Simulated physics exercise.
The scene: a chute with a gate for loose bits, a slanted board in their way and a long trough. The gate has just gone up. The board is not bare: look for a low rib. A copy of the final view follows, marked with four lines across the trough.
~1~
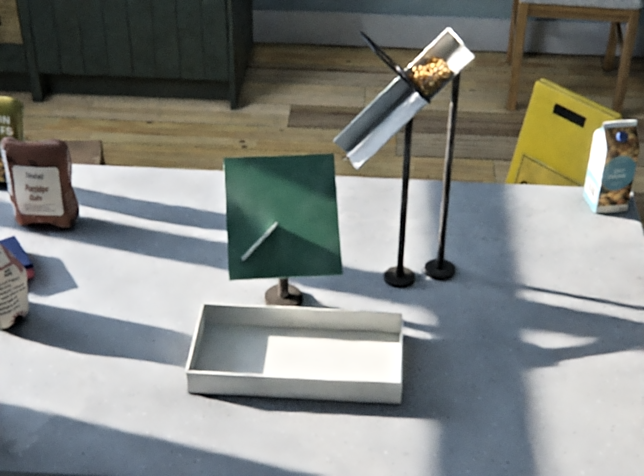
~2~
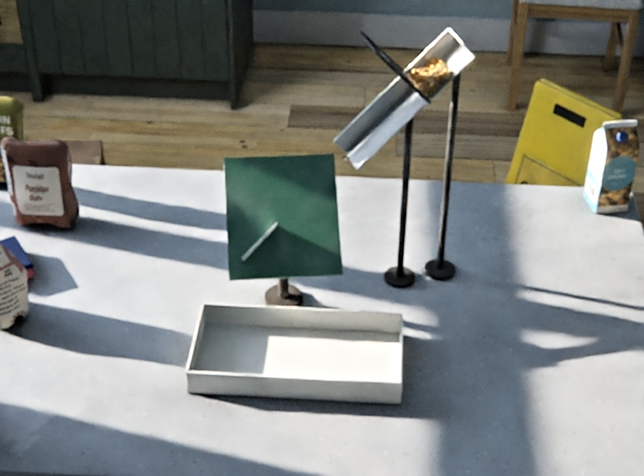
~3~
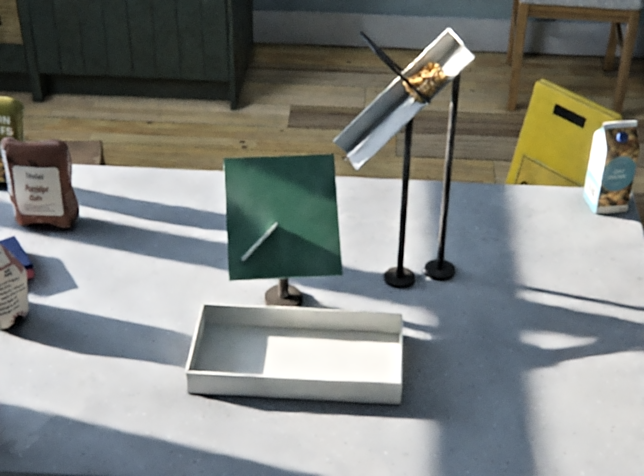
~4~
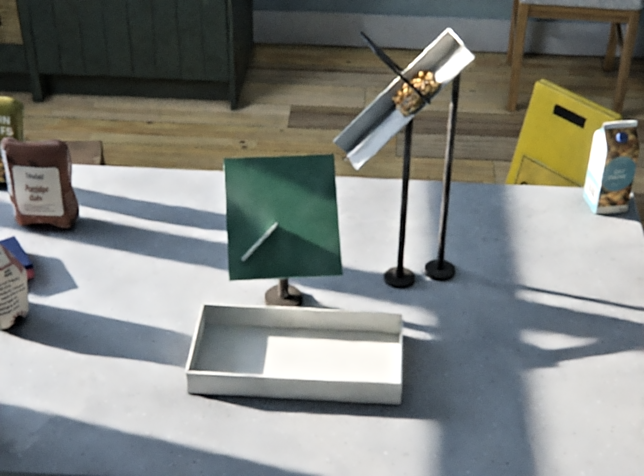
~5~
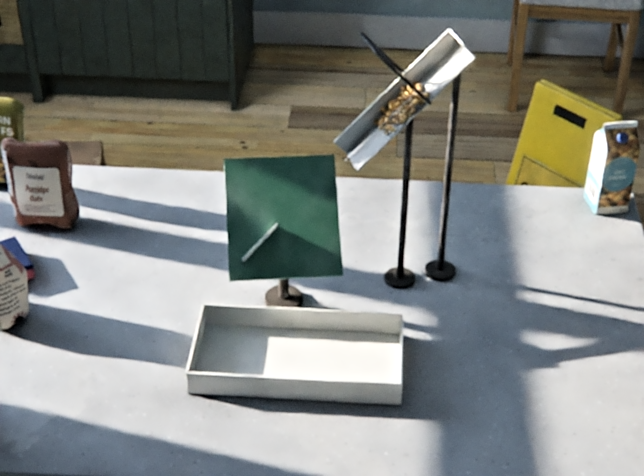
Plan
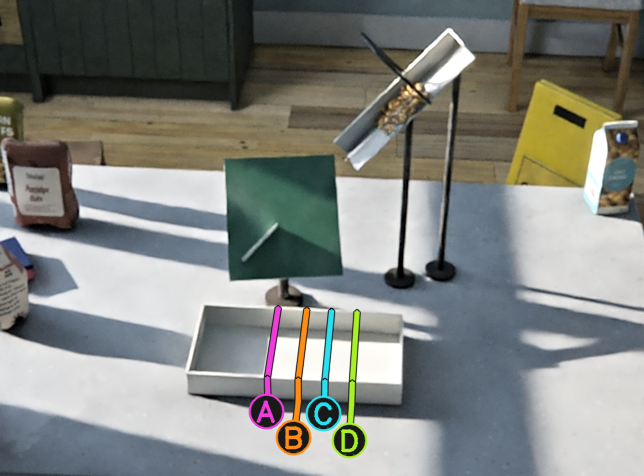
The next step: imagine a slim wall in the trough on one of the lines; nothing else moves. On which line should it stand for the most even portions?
Use line A.
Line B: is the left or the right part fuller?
Left.
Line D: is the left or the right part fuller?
The left side.
On the marked copy, line A crosses the front rim at (267, 377); line B crosses the front rim at (298, 378); line C crosses the front rim at (325, 380); line D crosses the front rim at (352, 381).
Choosing A, of what is caught, roughly two thirds on the left of the divider, roughly a third on the right.
Choosing B, of what is caught, the larger part on the left of the divider, about a tenth on the right.
Choosing C, of what is caught, almost all on the left of the divider, just a few on the right.
Choosing D, of what is caught, every piece on the left of the divider, not one piece on the right.
